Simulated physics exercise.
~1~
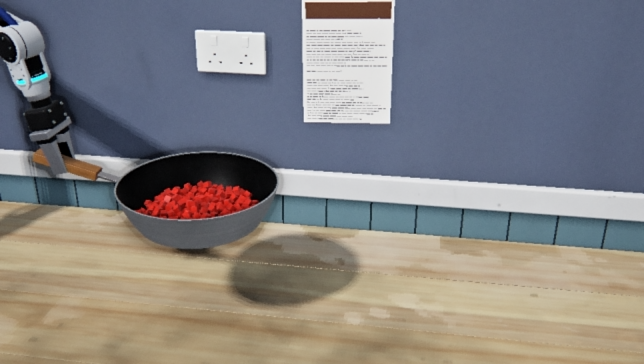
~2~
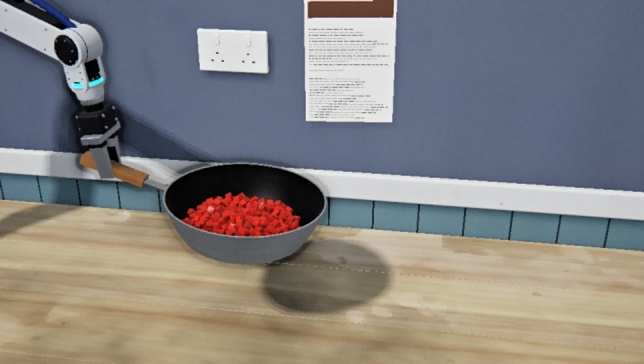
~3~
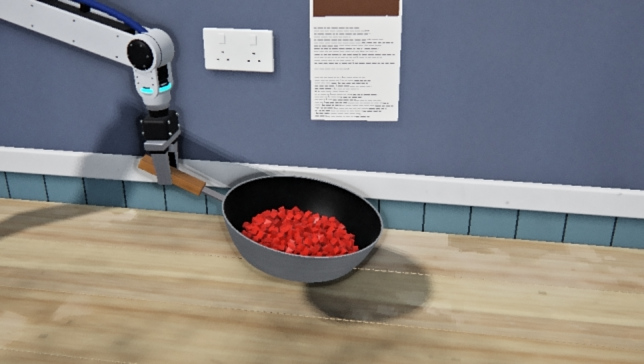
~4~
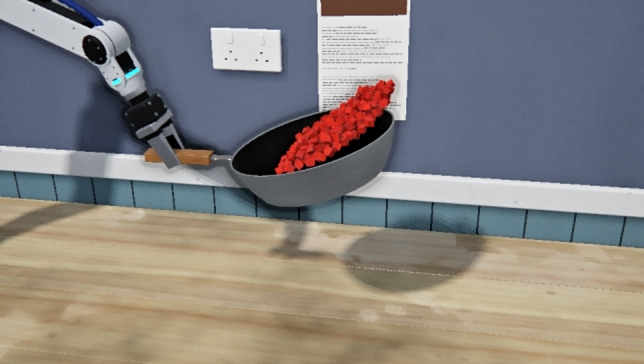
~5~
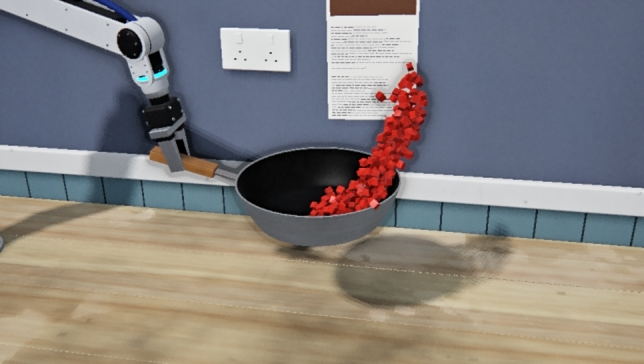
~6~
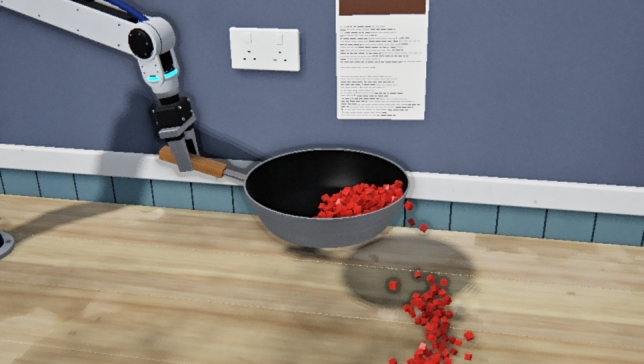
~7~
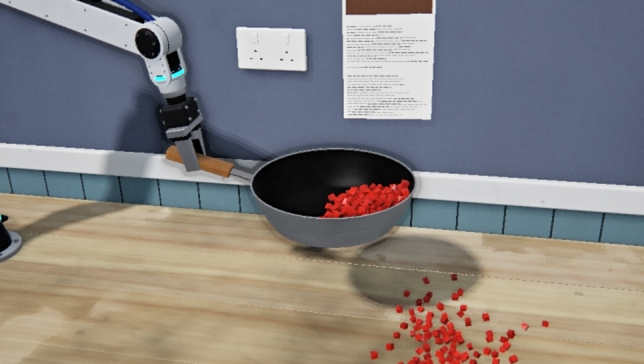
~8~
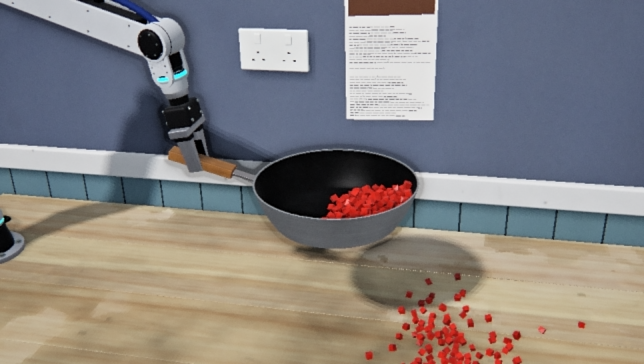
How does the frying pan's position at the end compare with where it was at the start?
The frying pan starts toward the left side of the view and ends farther to the right, at about the same height.
